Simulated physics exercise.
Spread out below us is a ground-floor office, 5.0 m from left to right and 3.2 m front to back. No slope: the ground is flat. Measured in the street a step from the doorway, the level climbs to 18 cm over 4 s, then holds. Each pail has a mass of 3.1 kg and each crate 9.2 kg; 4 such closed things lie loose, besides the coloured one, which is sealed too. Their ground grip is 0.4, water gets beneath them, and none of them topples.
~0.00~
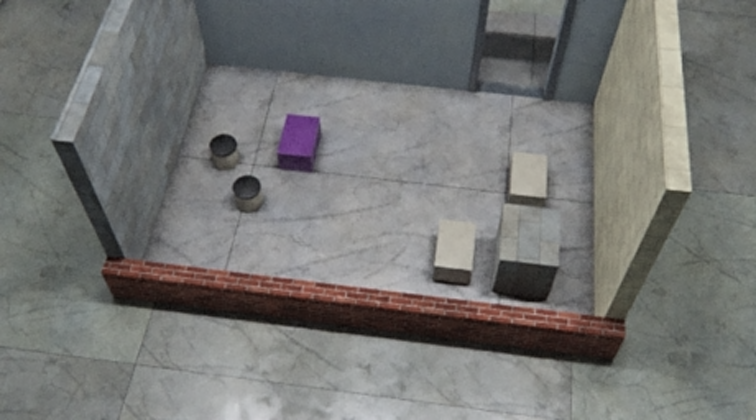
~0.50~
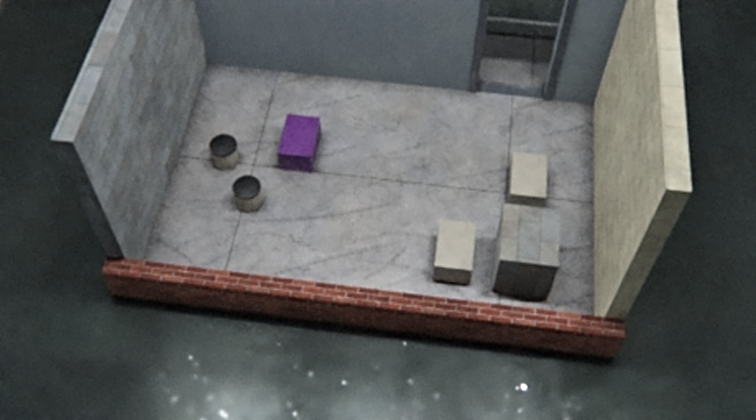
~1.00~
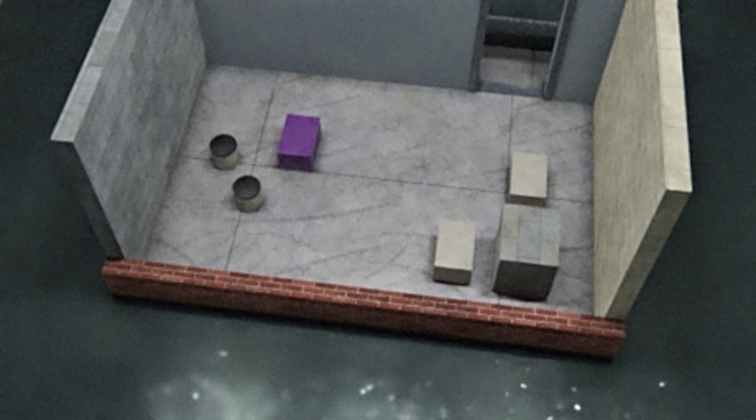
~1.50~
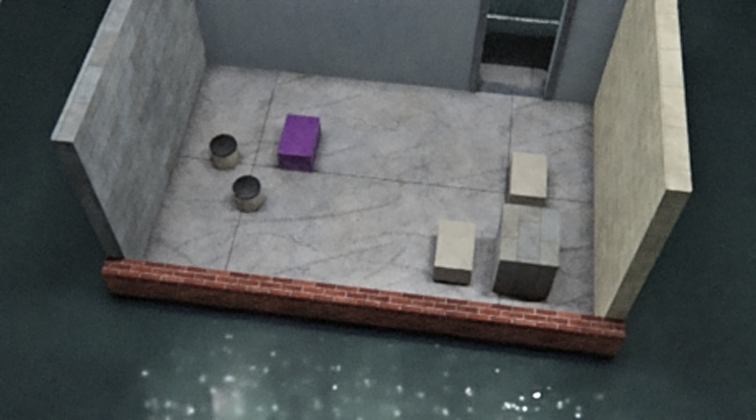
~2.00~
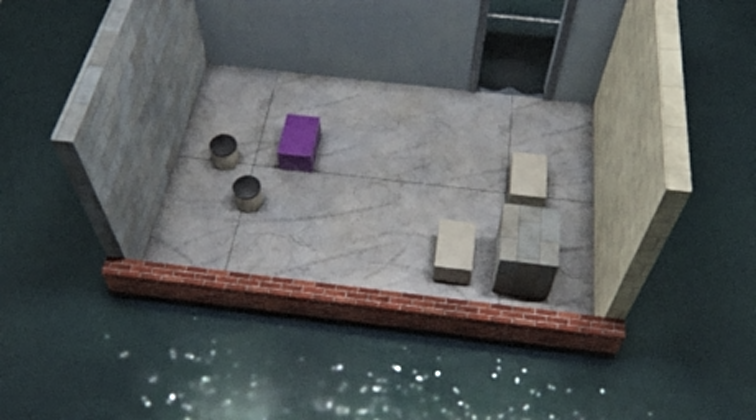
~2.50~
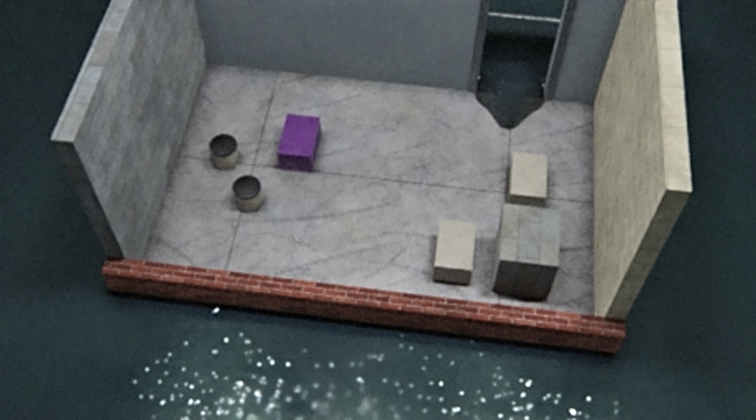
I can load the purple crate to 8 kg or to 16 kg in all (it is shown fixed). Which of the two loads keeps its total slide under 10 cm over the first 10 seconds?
Winning option: The lighter.
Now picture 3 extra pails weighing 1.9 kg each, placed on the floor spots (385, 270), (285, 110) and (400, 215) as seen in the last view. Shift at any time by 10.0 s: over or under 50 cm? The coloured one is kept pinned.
Answer by position: Outside the range; inside the range; outside the range.
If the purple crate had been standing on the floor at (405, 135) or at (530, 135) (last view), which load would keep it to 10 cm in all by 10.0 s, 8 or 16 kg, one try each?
Any load; no load.
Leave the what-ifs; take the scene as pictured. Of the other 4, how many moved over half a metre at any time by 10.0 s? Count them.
Counting them up, I find 1.
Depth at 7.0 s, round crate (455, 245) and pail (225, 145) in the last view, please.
Roughly 4 and 0 cm.
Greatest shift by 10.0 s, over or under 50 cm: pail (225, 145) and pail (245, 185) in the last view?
In sequence, not exceeded; not exceeded.
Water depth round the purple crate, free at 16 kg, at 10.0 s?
Something like 2 centimetres.
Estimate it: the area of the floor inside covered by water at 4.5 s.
Near 5.0 m2 in all.
After 3.5 s the purple crate would be 0 cm from its start with 8 kg and 0 cm from its start with 16 kg; 0 cm of water round it then.
After 4.5 s the purple crate would be 0 cm from its start with 8 kg and 0 cm from its start with 16 kg; 0 cm of water round it then.
After 7.0 s the purple crate would be 0 cm from its start with 8 kg and 0 cm from its start with 16 kg; 1 cm of water round it then.
After 10.0 s the purple crate would be 0 cm from its start with 8 kg and 0 cm from its start with 16 kg; 2 cm of water round it then.
